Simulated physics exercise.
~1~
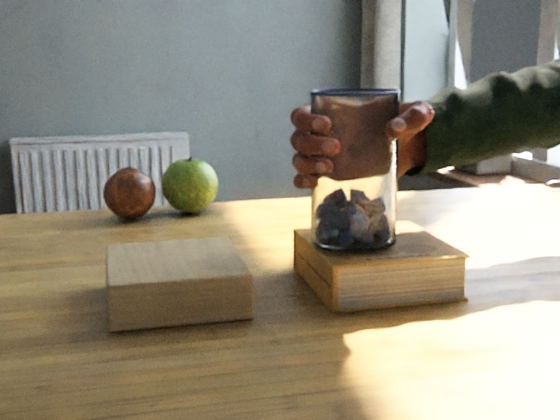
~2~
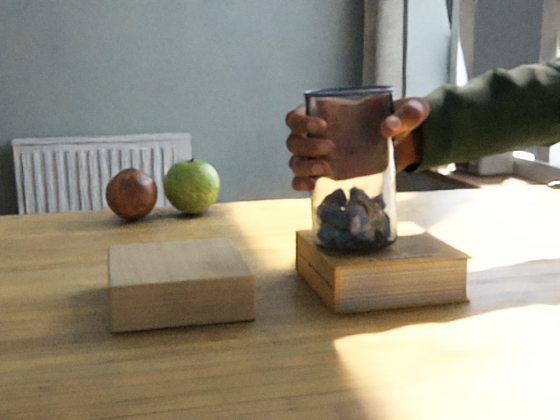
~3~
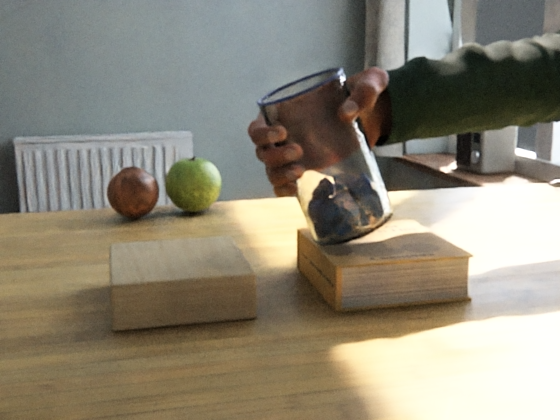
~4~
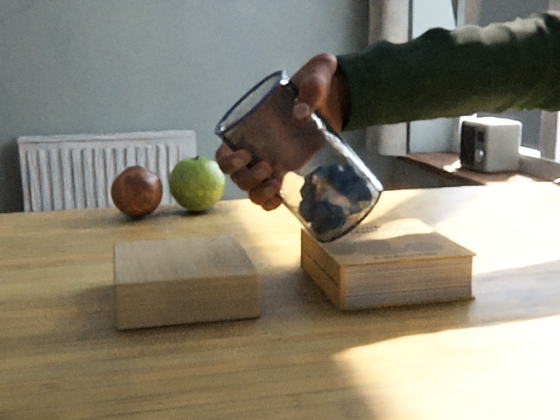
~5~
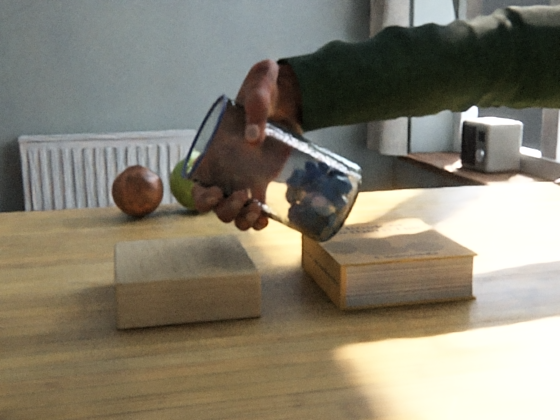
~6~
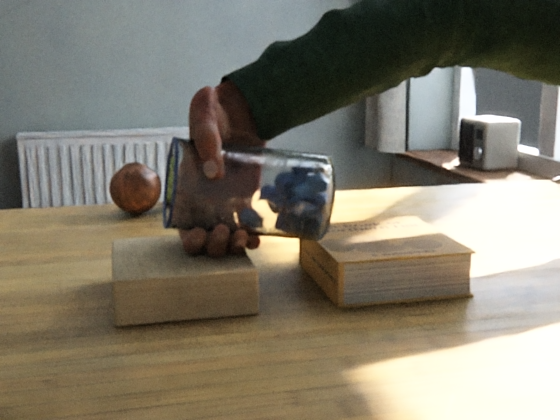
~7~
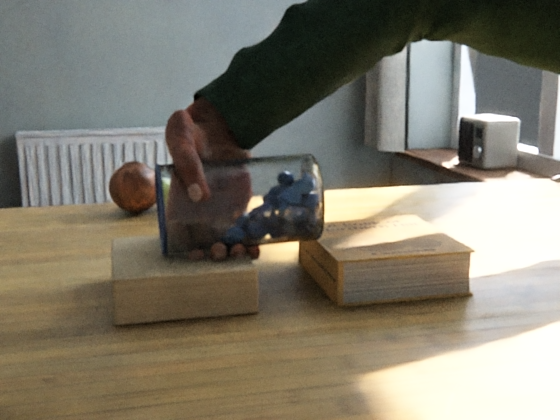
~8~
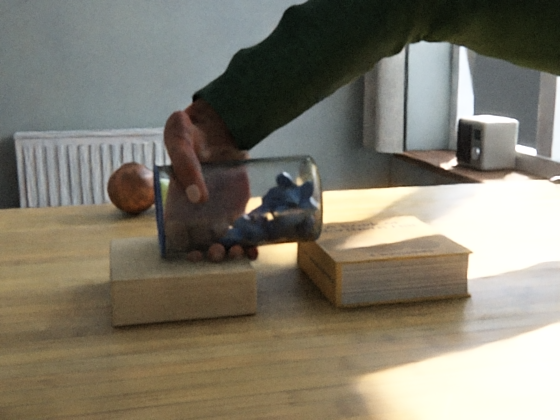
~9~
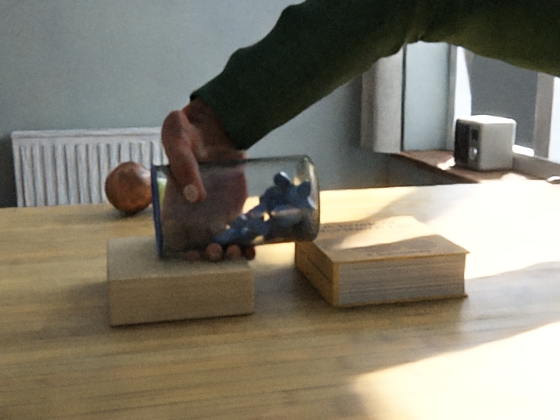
A hand in a dark green sleeve tipped an open glass of small dark lumps leftward off a book-like block until it lay on its side over the pale wooden block, where it was held still with the lumps still inside.
